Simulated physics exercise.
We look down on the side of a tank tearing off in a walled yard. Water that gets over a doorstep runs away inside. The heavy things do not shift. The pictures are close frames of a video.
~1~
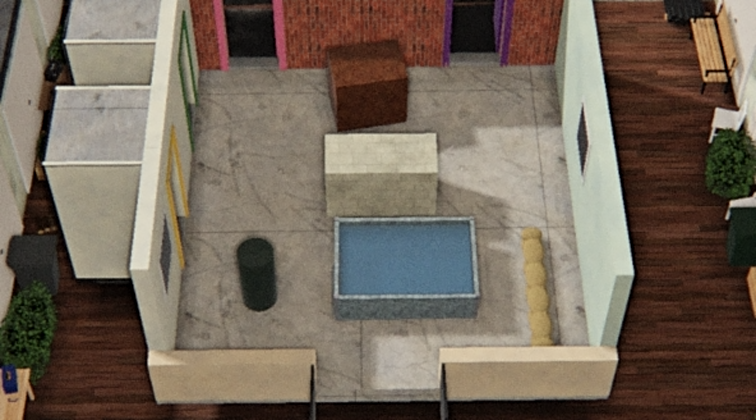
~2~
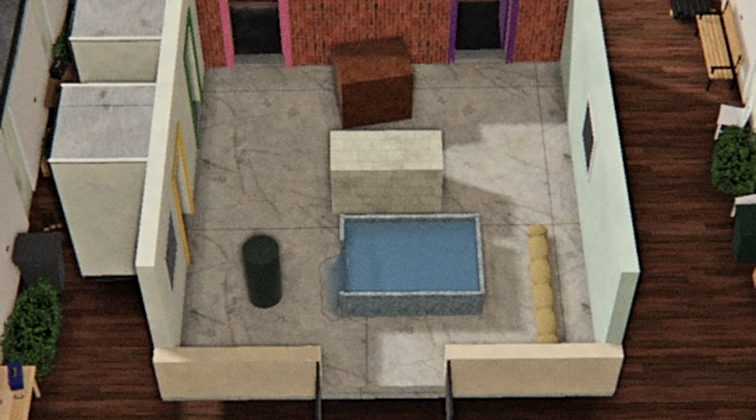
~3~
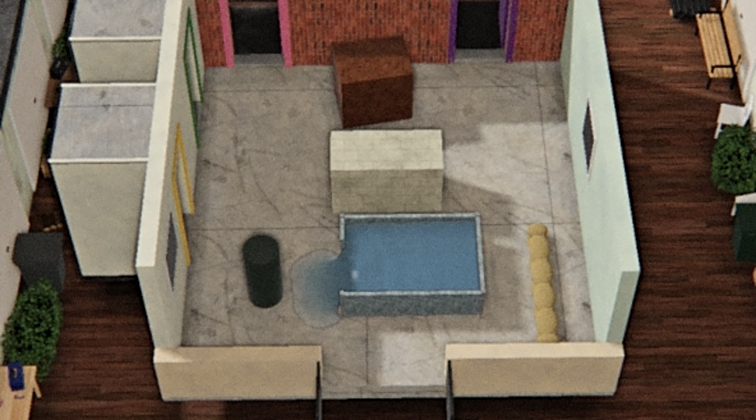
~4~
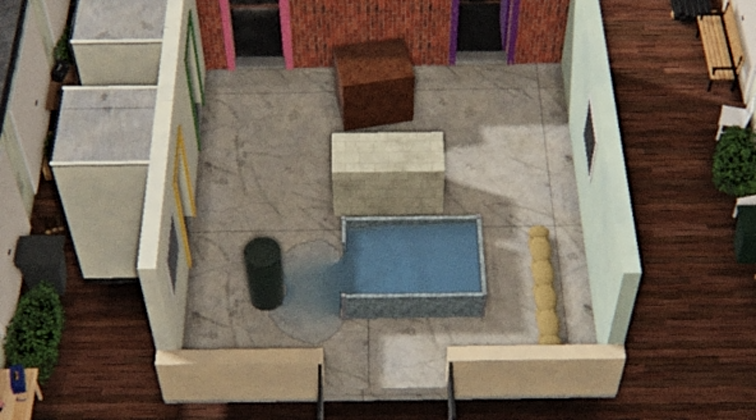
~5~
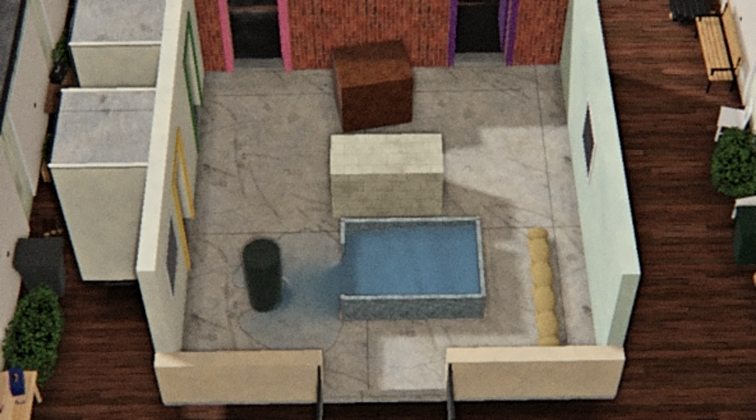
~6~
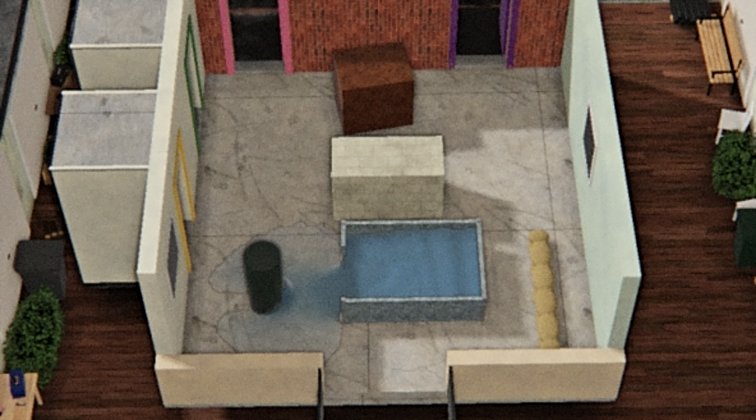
We see a walled yard from above, where a rectangular tank of blue water stands whole before its left side opens and water pours out, spreading left across the grey floor to a dark green cylinder and around it.
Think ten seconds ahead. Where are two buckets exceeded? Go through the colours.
The green door admits no more than that; the yellow door lets in a lot; the purple door admits no more than that; the pink door lets in a lot.
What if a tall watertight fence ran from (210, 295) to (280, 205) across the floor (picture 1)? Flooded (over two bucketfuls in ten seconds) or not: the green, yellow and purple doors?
Green door is under, yellow door lets less in, purple door holds.
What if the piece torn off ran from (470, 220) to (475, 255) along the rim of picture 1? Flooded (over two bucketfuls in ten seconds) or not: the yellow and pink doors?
My reading: The yellow door holds, the pink door holds.
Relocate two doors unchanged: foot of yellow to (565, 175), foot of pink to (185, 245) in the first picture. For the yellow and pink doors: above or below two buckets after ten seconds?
The yellow door keeps below it, the pink door floods.
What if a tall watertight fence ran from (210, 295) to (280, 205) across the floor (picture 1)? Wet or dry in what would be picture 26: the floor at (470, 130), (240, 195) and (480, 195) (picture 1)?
As listed: Clear, under water, no water.
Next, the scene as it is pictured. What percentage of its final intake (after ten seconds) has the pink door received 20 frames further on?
Near 0 in a hundred.
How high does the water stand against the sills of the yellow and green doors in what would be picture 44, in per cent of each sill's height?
Roughly 180 per cent, then 80 per cent.
A moment on, water covers 20 % of the floor; the green door not reached, the yellow door under two buckets in, the purple door not reached, the pink door not reached.
Next, water covers 25 % of the floor; the green door wet at the sill, nothing in, the yellow door over two buckets in, the purple door not reached, the pink door not reached.
Then, water covers 35 % of the floor; the green door wet at the sill, nothing in, the yellow door far over two buckets in, the purple door not reached, the pink door wet at the sill, nothing in.
Later, water covers 50 % of the floor; the green door wet at the sill, nothing in, the yellow door far over two buckets in, the purple door not reached, the pink door over two buckets in.
In the end, water covers 70 % of the floor; the green door wet at the sill, nothing in, the yellow door far over two buckets in, the purple door wet at the sill, nothing in, the pink door far over two buckets in.
